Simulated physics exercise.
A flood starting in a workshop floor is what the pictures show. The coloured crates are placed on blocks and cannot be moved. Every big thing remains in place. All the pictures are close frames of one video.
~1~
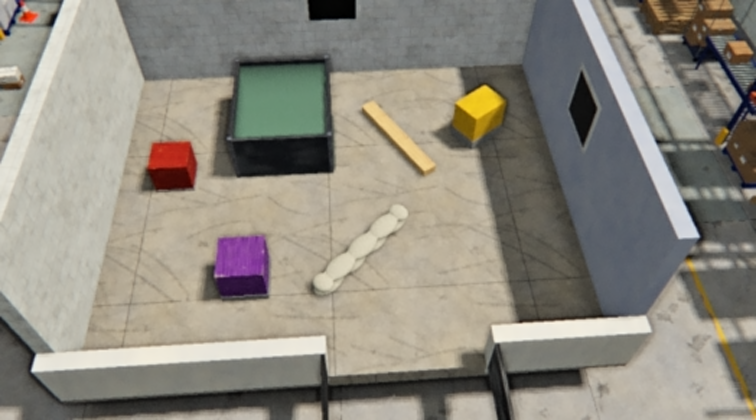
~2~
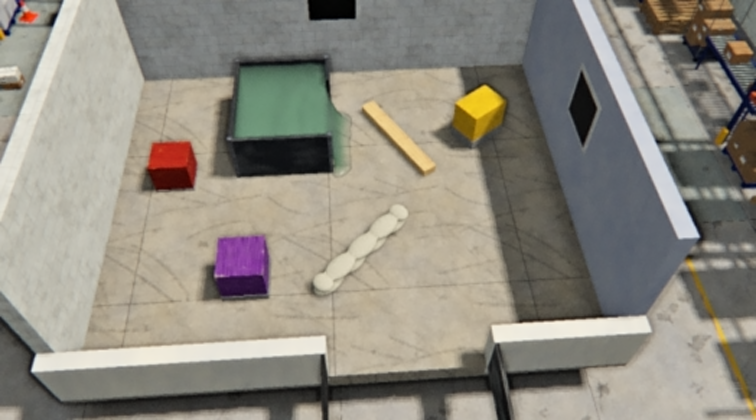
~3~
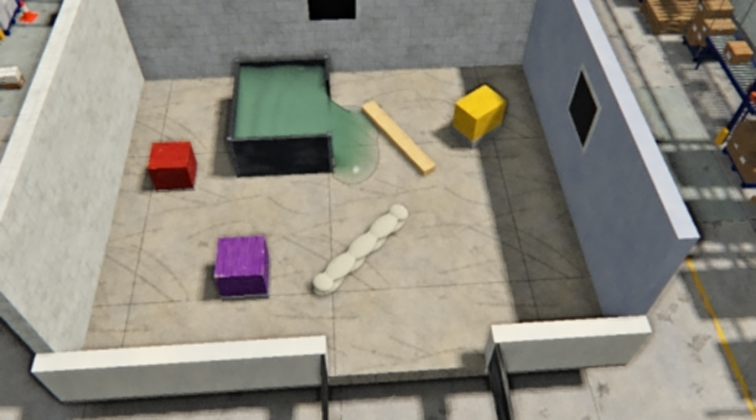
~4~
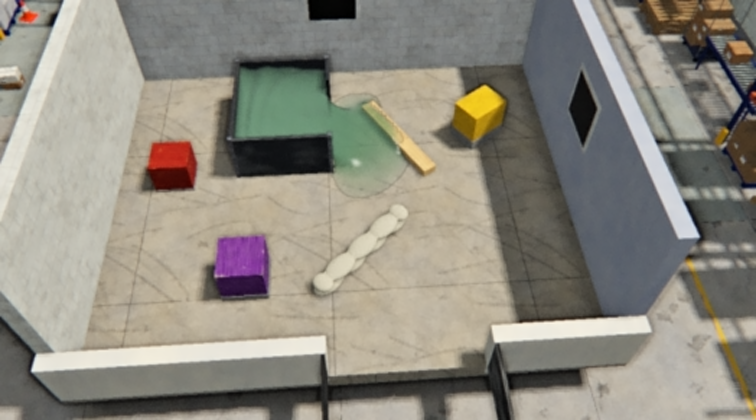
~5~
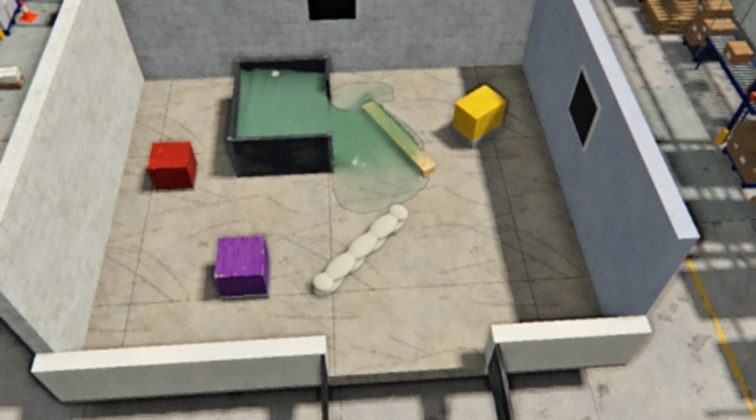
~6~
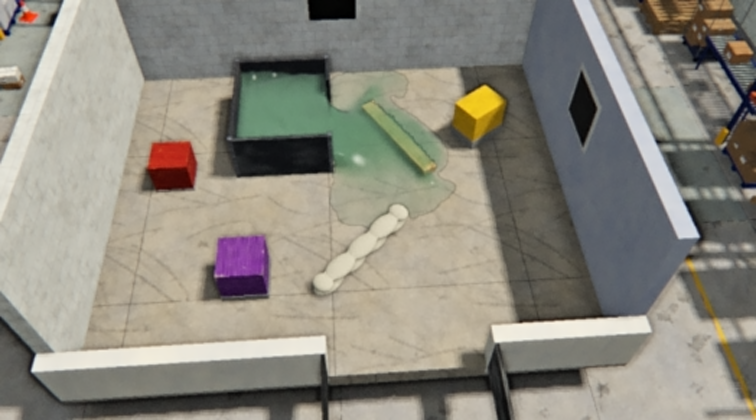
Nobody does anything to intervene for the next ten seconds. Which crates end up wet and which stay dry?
The purple crate stays dry; the red crate gets wet; the yellow crate gets wet.
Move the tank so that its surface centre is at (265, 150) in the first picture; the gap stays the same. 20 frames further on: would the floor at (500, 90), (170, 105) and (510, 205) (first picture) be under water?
Submerged, untouched, submerged.
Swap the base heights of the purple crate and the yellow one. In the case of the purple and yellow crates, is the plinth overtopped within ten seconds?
Purple crate: Untouched, yellow crate: Flooded.
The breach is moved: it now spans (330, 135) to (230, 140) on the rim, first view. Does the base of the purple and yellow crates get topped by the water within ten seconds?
I expect purple goes wet while yellow remains untouched.
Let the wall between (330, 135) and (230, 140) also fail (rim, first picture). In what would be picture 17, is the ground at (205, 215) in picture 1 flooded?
Honestly, it looks soaked to me.
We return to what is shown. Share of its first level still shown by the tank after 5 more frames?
Somewhere around 48 %, give or take.
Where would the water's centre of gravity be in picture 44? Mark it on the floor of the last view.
I'd put my finger on (405, 195).
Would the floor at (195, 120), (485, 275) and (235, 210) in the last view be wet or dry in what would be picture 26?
Point one left clear, point two sodden, point three left clear.
A moment on, water covers 30 % of the floor; the purple crate not reached, the red crate not reached, the yellow crate water round its plinth.
Next, water covers 50 % of the floor; the purple crate not reached, the red crate not reached, the yellow crate water round its plinth.
Then, water covers 55 % of the floor; the purple crate water round its plinth, the red crate not reached, the yellow crate water round its plinth.
Later, water covers 75 % of the floor; the purple crate water round its plinth, the red crate not reached, the yellow crate water round its plinth.
In the end, water covers 95 % of the floor; the purple crate stayed above the water, the red crate was topped, the yellow crate was topped.
